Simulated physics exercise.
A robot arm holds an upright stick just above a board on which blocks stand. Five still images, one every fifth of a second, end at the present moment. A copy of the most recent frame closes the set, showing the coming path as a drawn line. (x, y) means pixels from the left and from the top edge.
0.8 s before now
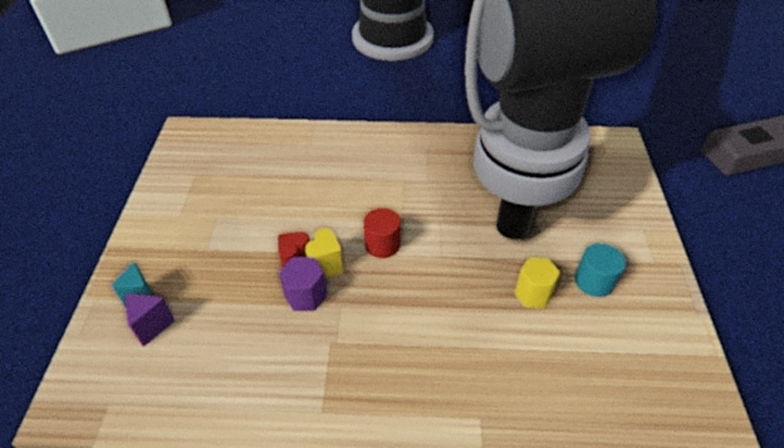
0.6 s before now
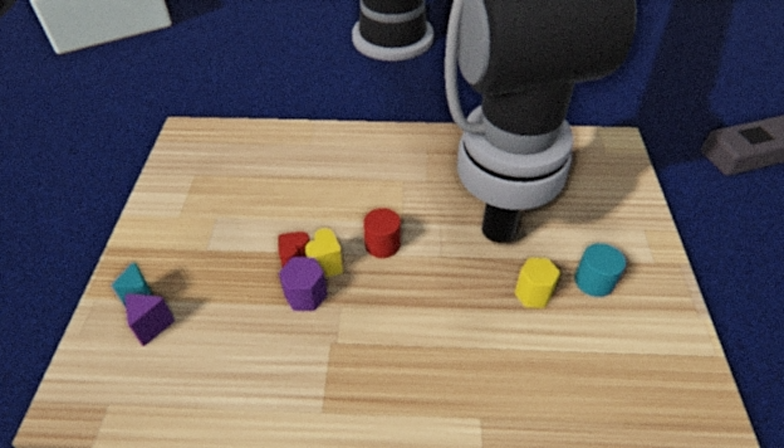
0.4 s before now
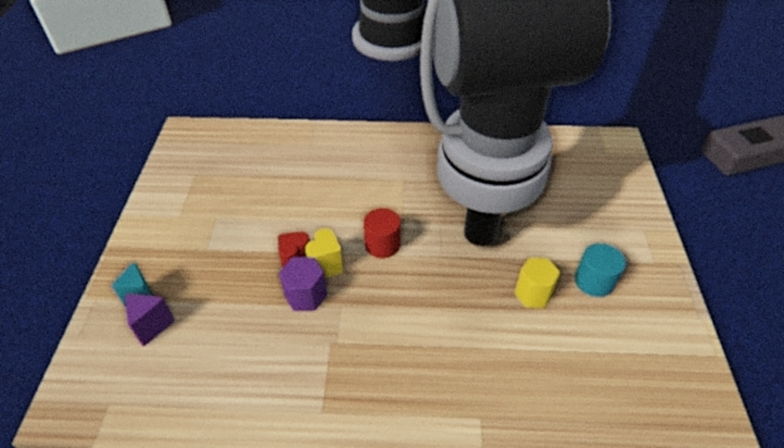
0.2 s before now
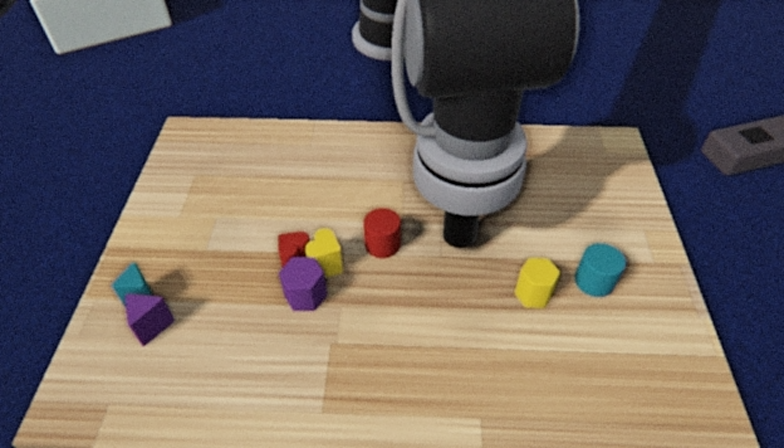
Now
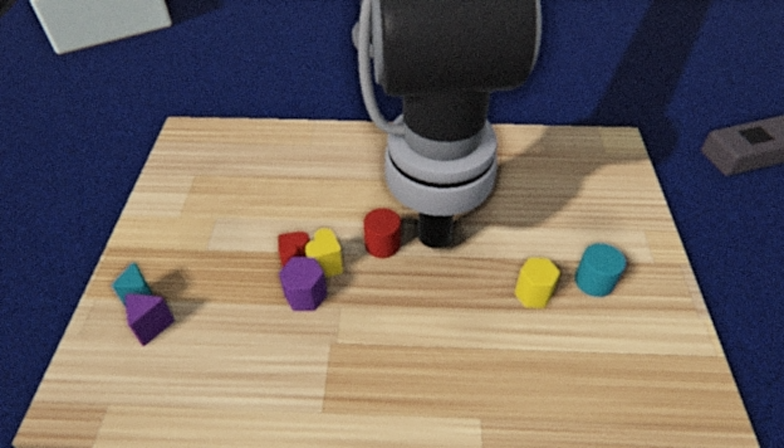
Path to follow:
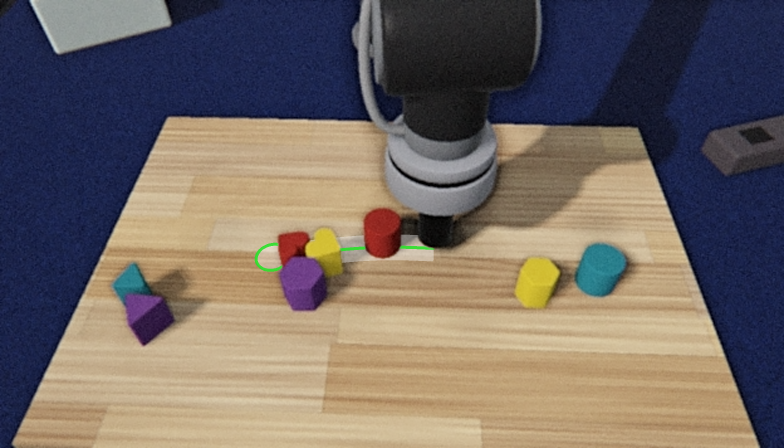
We see a robot arm holding an upright black stick above a wooden board with scattered coloured blocks; the arm moves the stick steadily left, away from the yellow and teal blocks and close to the red disc, while every block stays still.
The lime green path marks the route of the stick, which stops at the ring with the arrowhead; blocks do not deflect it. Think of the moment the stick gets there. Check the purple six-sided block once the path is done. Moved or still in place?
That block moves.
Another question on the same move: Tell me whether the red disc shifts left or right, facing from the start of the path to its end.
Over to the right.
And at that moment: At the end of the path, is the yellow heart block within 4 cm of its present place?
I believe not.
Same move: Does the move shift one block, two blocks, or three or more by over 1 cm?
Blocks displaced: At least 3.
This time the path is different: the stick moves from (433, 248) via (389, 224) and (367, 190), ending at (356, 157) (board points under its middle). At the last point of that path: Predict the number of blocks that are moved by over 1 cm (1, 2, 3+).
I predict one.
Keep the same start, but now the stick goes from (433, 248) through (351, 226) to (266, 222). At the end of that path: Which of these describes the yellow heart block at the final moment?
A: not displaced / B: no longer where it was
Option B.
Path on the board, from (433, 248) via (380, 247) and (327, 251), ending at (273, 257).
On the path given first. One third of the way, stick at (379, 235); red disc at (344, 218).
Two thirds of the way, stick at (324, 239); red heart block at (269, 249); purple six-sided block at (296, 278); yellow heart block at (301, 247), turned 35° anticlockwise; red disc at (298, 209).
At the end, stick at (270, 245); red heart block at (235, 264), turned 15° clockwise; purple six-sided block at (292, 283), turned 30° anticlockwise; yellow heart block at (273, 257), turned 70° anticlockwise; red disc at (280, 206).
